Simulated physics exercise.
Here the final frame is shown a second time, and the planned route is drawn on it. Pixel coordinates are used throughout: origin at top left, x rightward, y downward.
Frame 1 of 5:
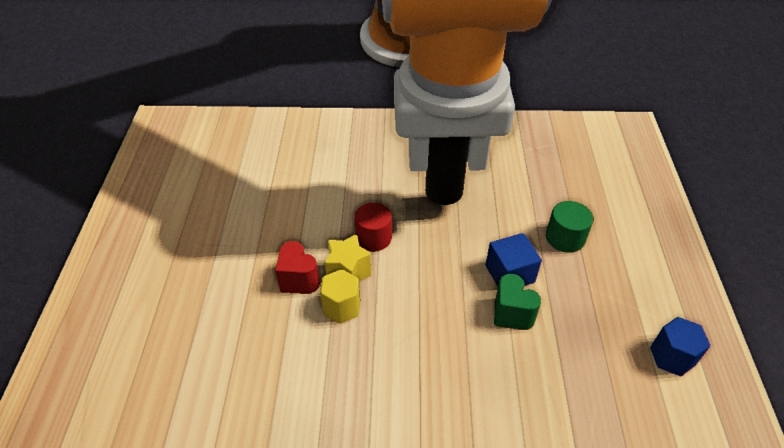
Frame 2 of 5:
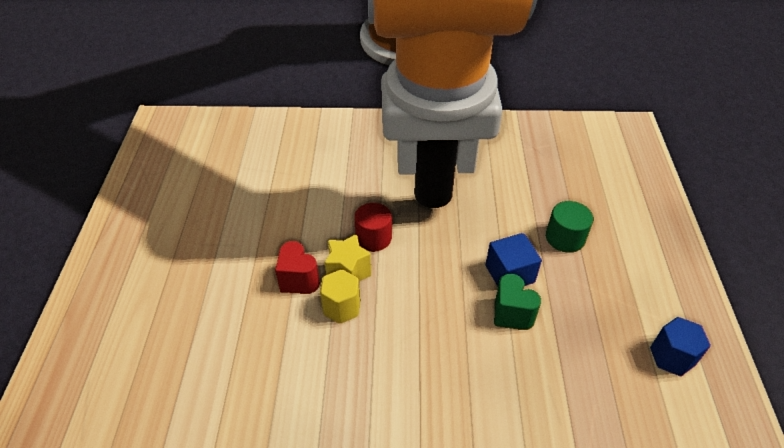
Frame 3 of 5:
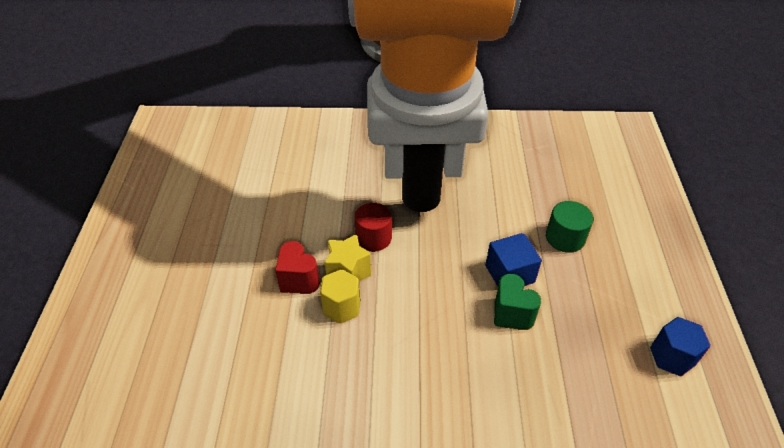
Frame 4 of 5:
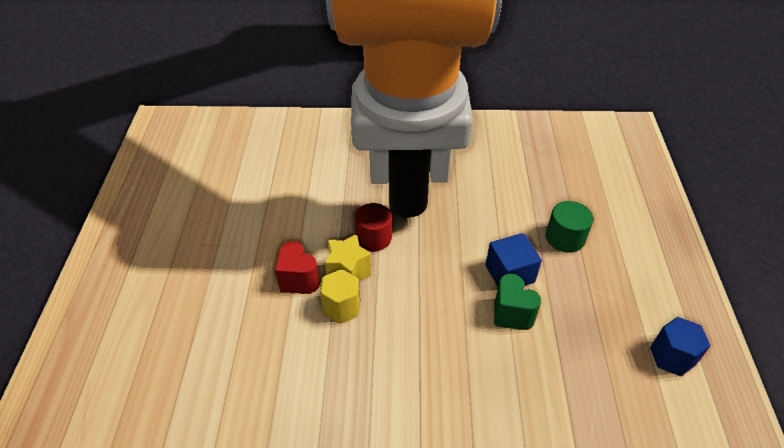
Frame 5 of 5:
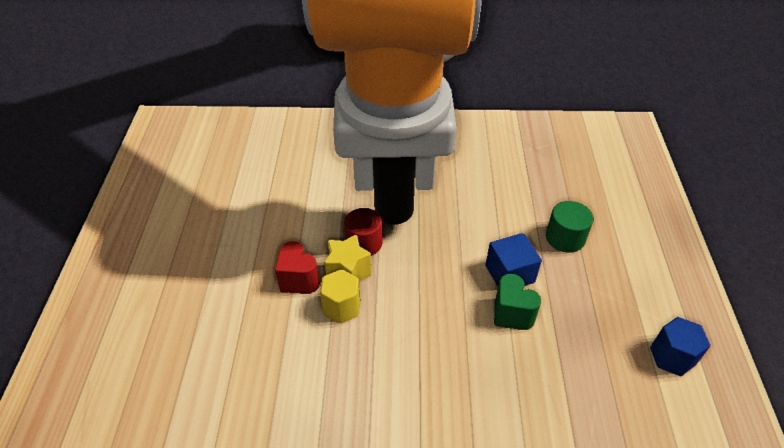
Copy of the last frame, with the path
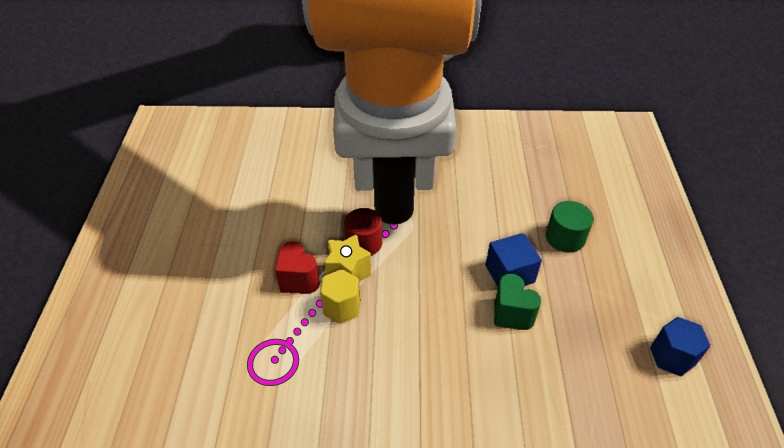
A robot arm holding a black stick moved slowly left across a wooden table of small red, yellow, blue and green blocks, then nudged the red cylinder slightly left near the yellow star.
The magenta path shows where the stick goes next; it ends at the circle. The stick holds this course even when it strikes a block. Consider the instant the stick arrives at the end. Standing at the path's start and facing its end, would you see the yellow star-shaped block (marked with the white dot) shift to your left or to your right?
That block drifts right.
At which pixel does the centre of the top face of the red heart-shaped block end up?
I'd expect the centre of its top face to be at (223, 288).
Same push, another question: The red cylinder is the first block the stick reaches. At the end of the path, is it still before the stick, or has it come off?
Final position: To the side or behind.
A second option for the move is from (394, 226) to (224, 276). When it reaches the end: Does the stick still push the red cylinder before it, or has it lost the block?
Once the path is finished, the red cylinder still sits ahead of the stick.
The line goes from (394, 226) over (355, 264) and (315, 309) to (273, 362); the dot is on the yellow star-shaped block.
On the path given first. One third of the way, stick (354, 250); red heart-shaped block (284, 266), turned 45° clockwise; yellow six-sided block (341, 288); yellow star-shaped block (320, 260), turned 70° anticlockwise; red cylinder (316, 232).
Two thirds of the way, stick (312, 296); red heart-shaped block (236, 286), turned 75° clockwise; yellow six-sided block (334, 316), turned 80° anticlockwise; yellow star-shaped block (271, 293), turned 50° anticlockwise; red cylinder (314, 232).
At the end, stick (269, 348); red heart-shaped block (223, 288), turned 100° clockwise; yellow six-sided block (334, 321), turned 90° anticlockwise; yellow star-shaped block (244, 311); red cylinder (314, 232).
